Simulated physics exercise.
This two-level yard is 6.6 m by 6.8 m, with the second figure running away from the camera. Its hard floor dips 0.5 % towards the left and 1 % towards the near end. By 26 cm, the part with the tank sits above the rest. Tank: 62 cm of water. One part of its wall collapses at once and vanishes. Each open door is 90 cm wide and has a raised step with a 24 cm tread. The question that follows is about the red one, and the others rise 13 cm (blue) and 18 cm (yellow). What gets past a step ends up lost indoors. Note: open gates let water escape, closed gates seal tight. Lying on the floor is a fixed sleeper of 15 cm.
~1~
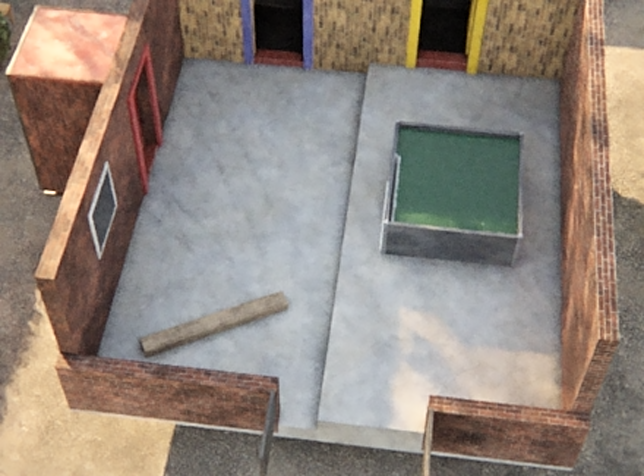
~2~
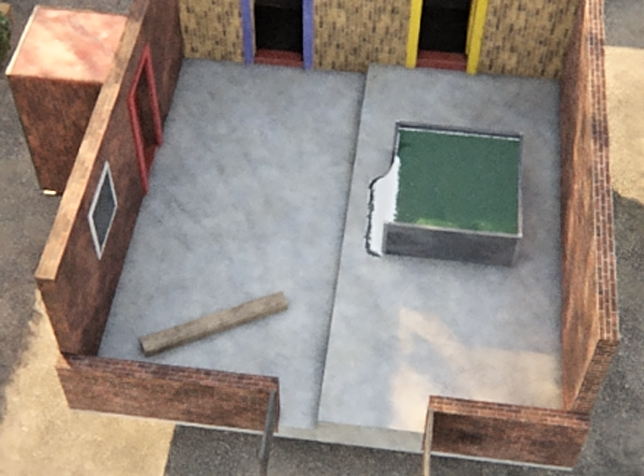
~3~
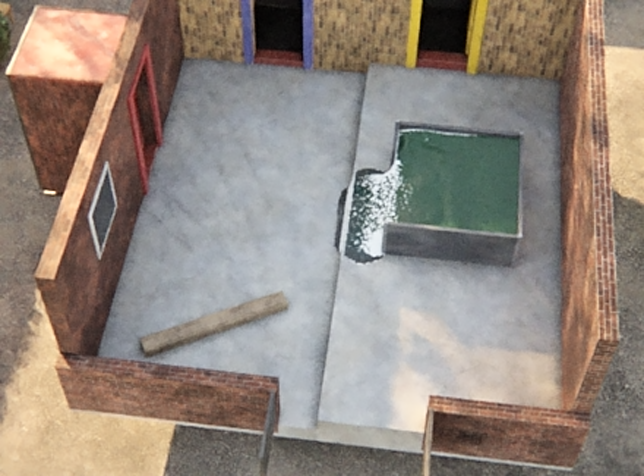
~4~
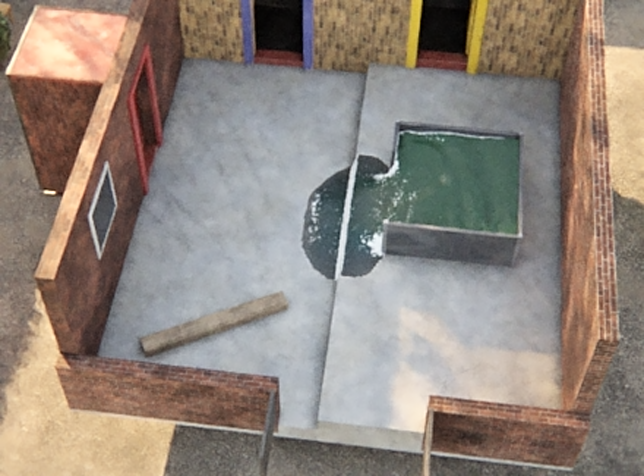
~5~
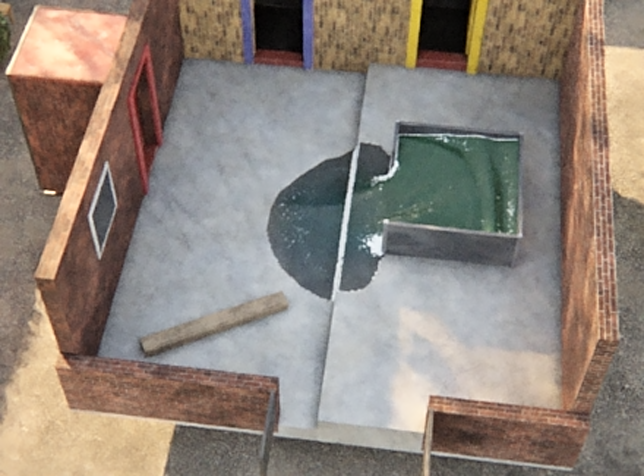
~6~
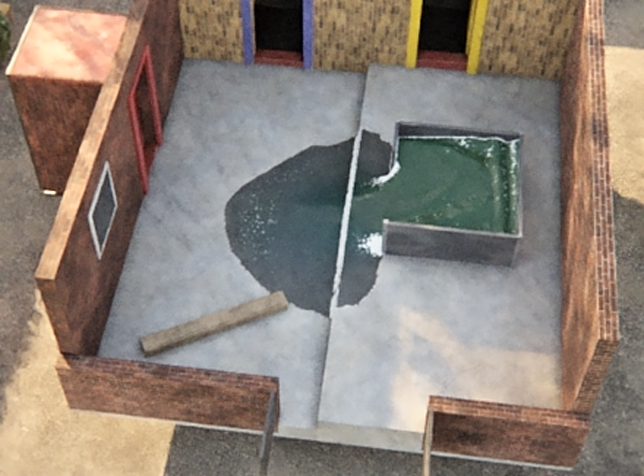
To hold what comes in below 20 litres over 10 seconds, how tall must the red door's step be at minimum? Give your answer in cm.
About 20 cm.
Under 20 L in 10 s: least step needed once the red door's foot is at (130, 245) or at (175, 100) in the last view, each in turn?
First place around 23 cm, second around 8.5 cm.
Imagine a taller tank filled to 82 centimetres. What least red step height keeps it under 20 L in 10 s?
About 28 centimetres.
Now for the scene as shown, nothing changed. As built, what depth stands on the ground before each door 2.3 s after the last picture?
Depths, in cm - blue: 0, red: 20, yellow: 0.
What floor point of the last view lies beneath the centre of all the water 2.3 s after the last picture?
(294, 236).
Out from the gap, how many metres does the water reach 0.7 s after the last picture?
Around 4.2 m from the gap.
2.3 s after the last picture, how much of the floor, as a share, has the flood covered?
Some 45 per cent is wet.
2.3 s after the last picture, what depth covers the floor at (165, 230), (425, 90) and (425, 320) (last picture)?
I'd read roughly 13, 0 and 0 cm there.
Then, 0.7 s after the last picture water covers 30 % of the floor, deepest (32 cm) near (378, 224); 9 cm at the red door, 1 litre in over its 7 cm step.
Then, 2.3 s after the last picture water covers 45 % of the floor, deepest (36 cm) near (89, 387); 20 cm at the red door, 133 litres in over its 7 cm step.
Then, 9.3 s after the last picture water covers 55 % of the floor, deepest (12 cm) near (328, 257); 10 cm at the red door, 249 litres in over its 7 cm step.
At the red door as built, the water peaked near 24 cm, 1.7 s after the last picture.
With a step of 16.5 cm, 45 litres would have come in within the 10 s; with 22 cm, 10 litres. So under 20 litres takes about 20 cm.
